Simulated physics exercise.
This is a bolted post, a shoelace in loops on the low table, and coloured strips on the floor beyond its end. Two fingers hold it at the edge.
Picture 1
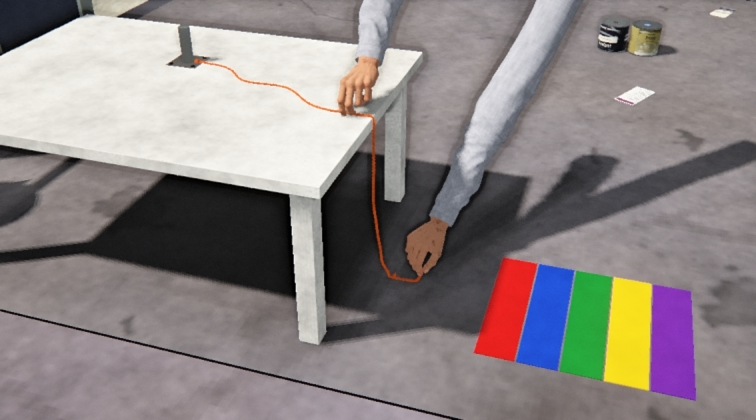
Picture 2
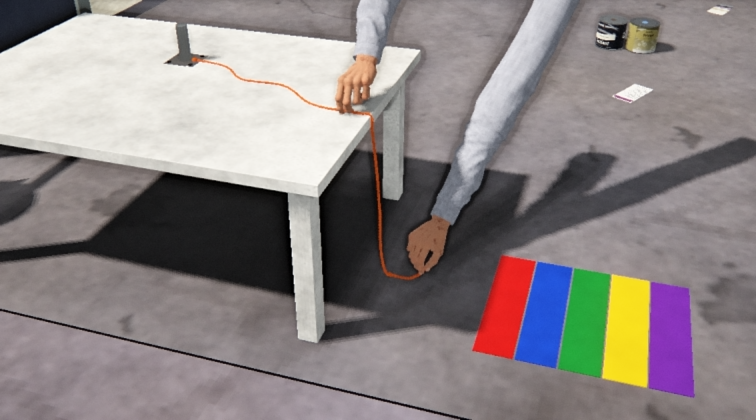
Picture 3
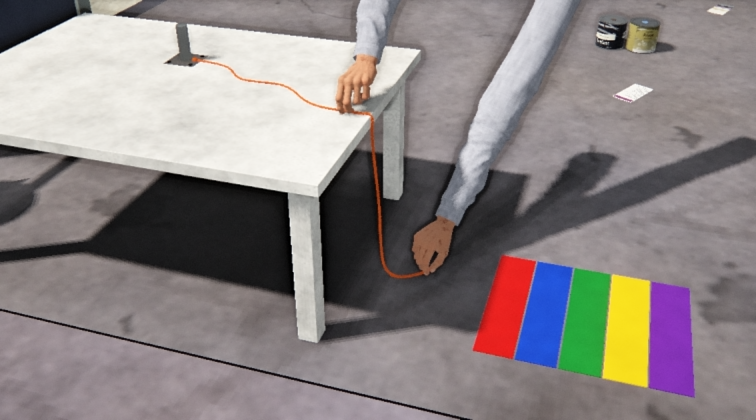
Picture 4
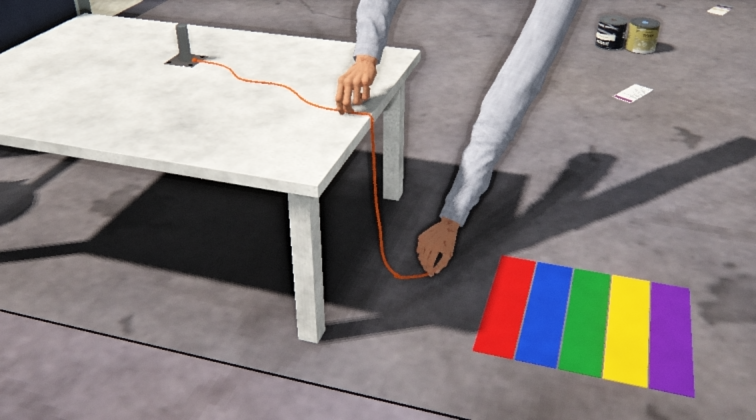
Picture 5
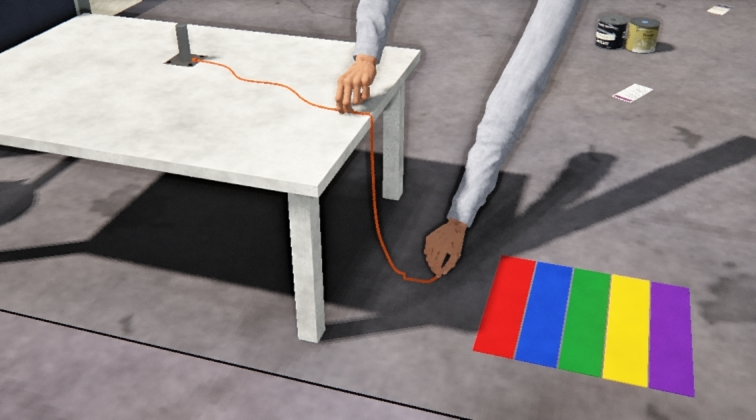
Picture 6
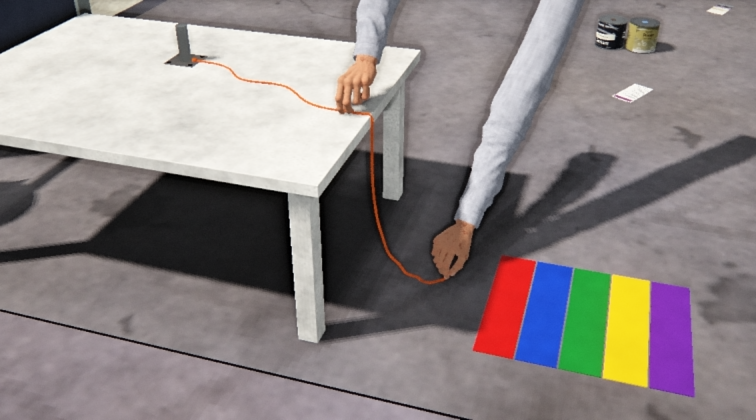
A hand holding the loose end of an orange cord near the floor moved slightly to the right, toward the coloured strips, while another hand's fingers stayed on the cord at the white table's edge.
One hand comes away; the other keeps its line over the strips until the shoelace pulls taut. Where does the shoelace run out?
Over blue.
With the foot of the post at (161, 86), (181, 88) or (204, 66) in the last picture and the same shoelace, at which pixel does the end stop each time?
The places are (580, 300), (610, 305) and (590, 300).
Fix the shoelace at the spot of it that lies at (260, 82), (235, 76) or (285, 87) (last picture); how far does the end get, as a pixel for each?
Try by try, around (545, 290), (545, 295) and (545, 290).
Soon after, end near (475, 279); short of the strips.
After that, end near (523, 288); over red.
At the stop, end near (552, 294); over blue. The end stops over the blue strip.
